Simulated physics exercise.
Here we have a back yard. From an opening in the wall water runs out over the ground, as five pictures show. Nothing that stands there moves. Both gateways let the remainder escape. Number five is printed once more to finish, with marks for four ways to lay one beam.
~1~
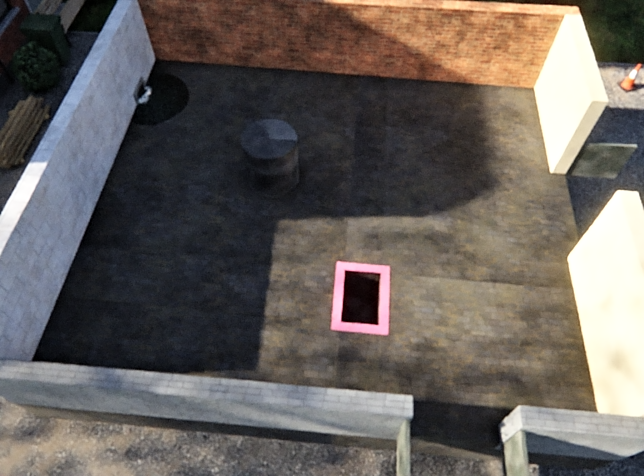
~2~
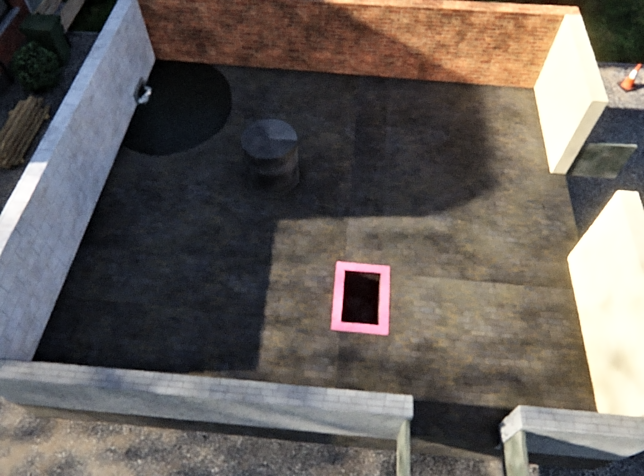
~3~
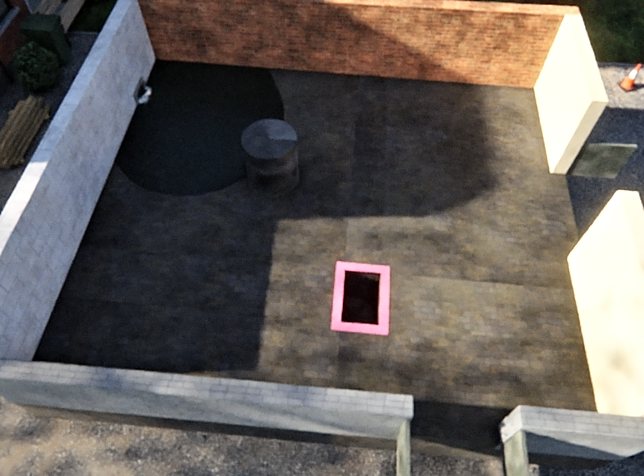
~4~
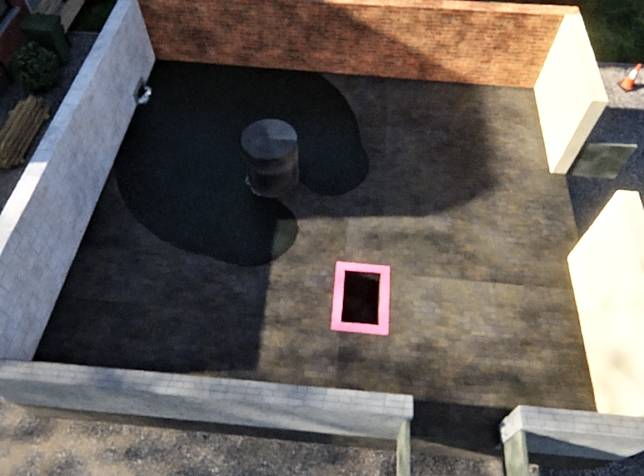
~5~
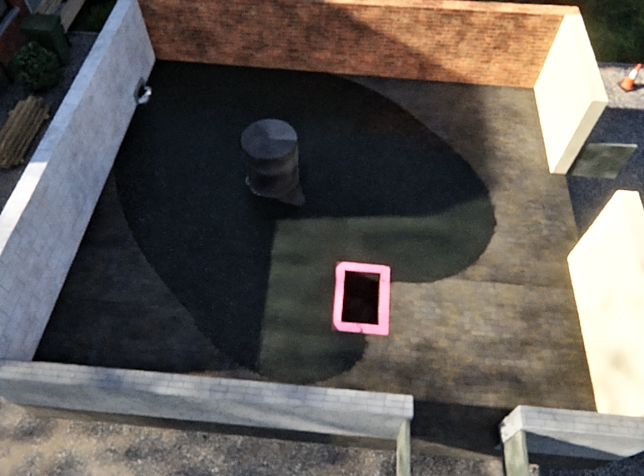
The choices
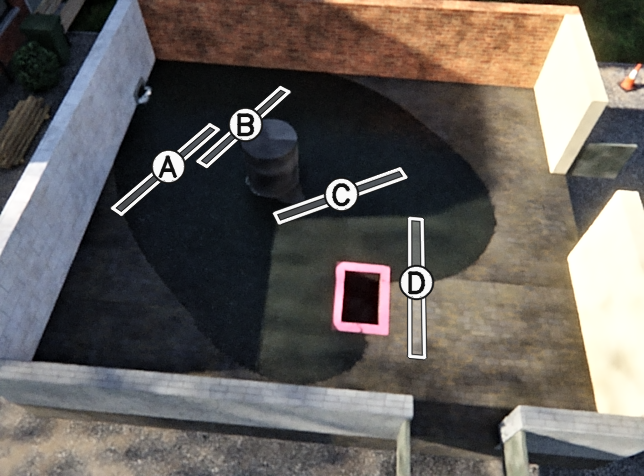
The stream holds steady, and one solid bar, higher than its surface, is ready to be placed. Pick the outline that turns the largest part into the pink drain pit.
Choose D.
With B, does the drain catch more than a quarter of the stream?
No.
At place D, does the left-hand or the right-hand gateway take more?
The left gate.
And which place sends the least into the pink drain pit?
It is A.
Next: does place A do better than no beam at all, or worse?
Place A is worse.
On the marked copy, A from (117, 211) to (214, 127); B from (202, 163) to (284, 89); C from (277, 218) to (402, 173); D from (417, 356) to (415, 218).
If A is chosen, about 6 % of the stream runs into the pink drain pit, about 91 % out by the gates.
If B is chosen, about 11 % of the stream runs into the pink drain pit, about 84 % out by the gates.
If C is chosen, about 14 % of the stream runs into the pink drain pit, about 79 % out by the gates.
If D is chosen, about 25 % of the stream runs into the pink drain pit, about 71 % out by the gates.
